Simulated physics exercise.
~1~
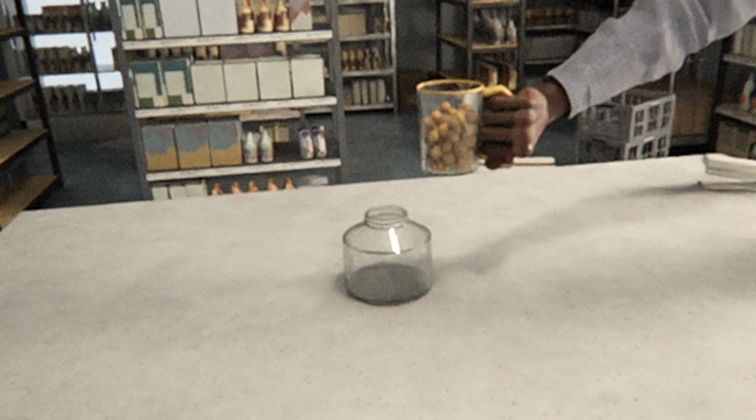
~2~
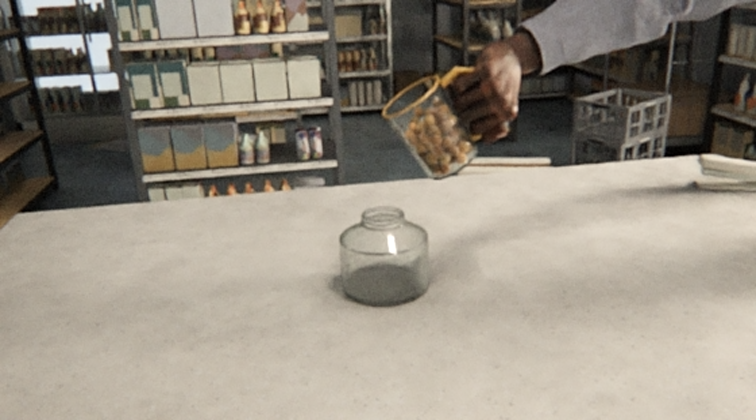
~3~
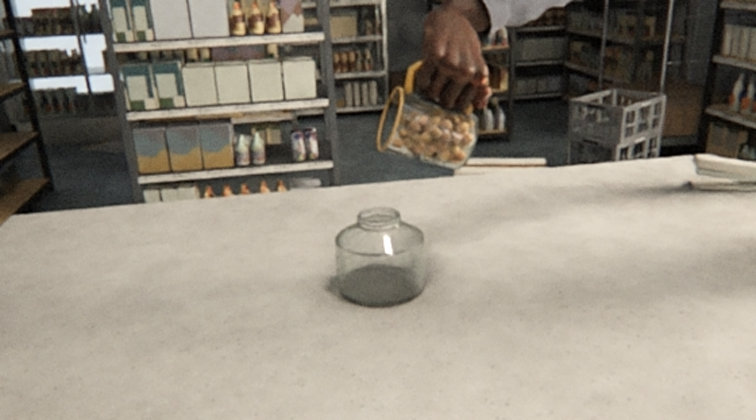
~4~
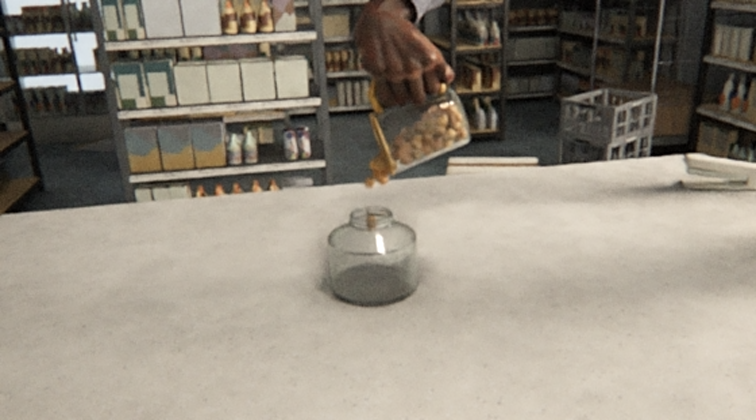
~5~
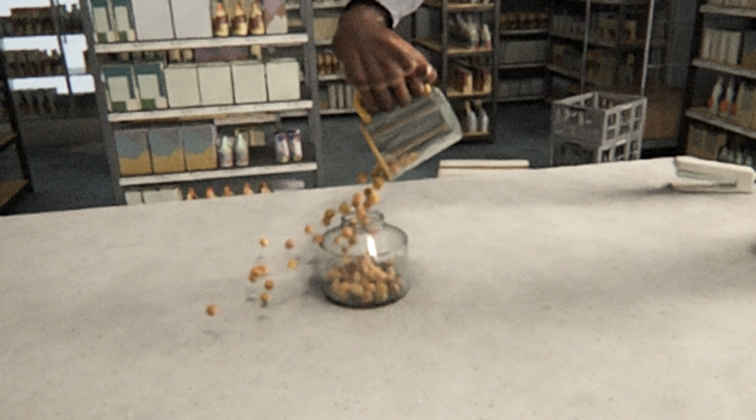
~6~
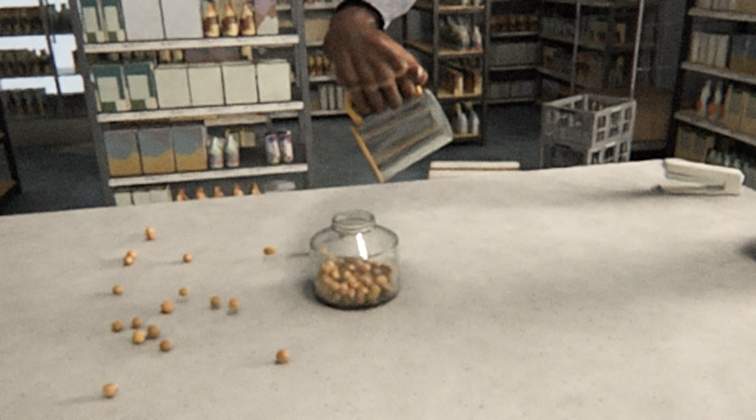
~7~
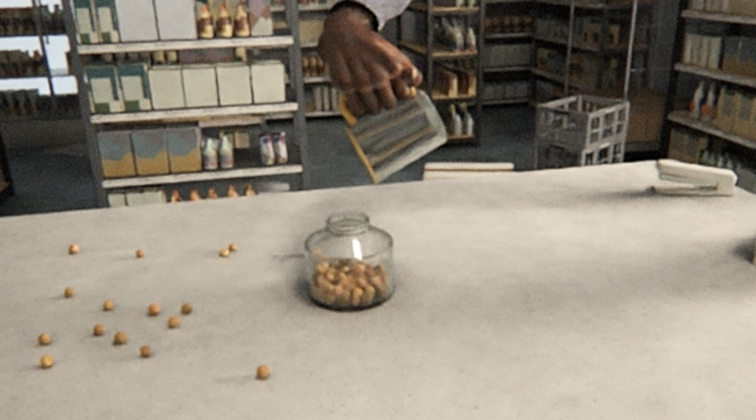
A hand tips a clear cup, pouring wooden beads mostly into a jar, scattering some leftward.
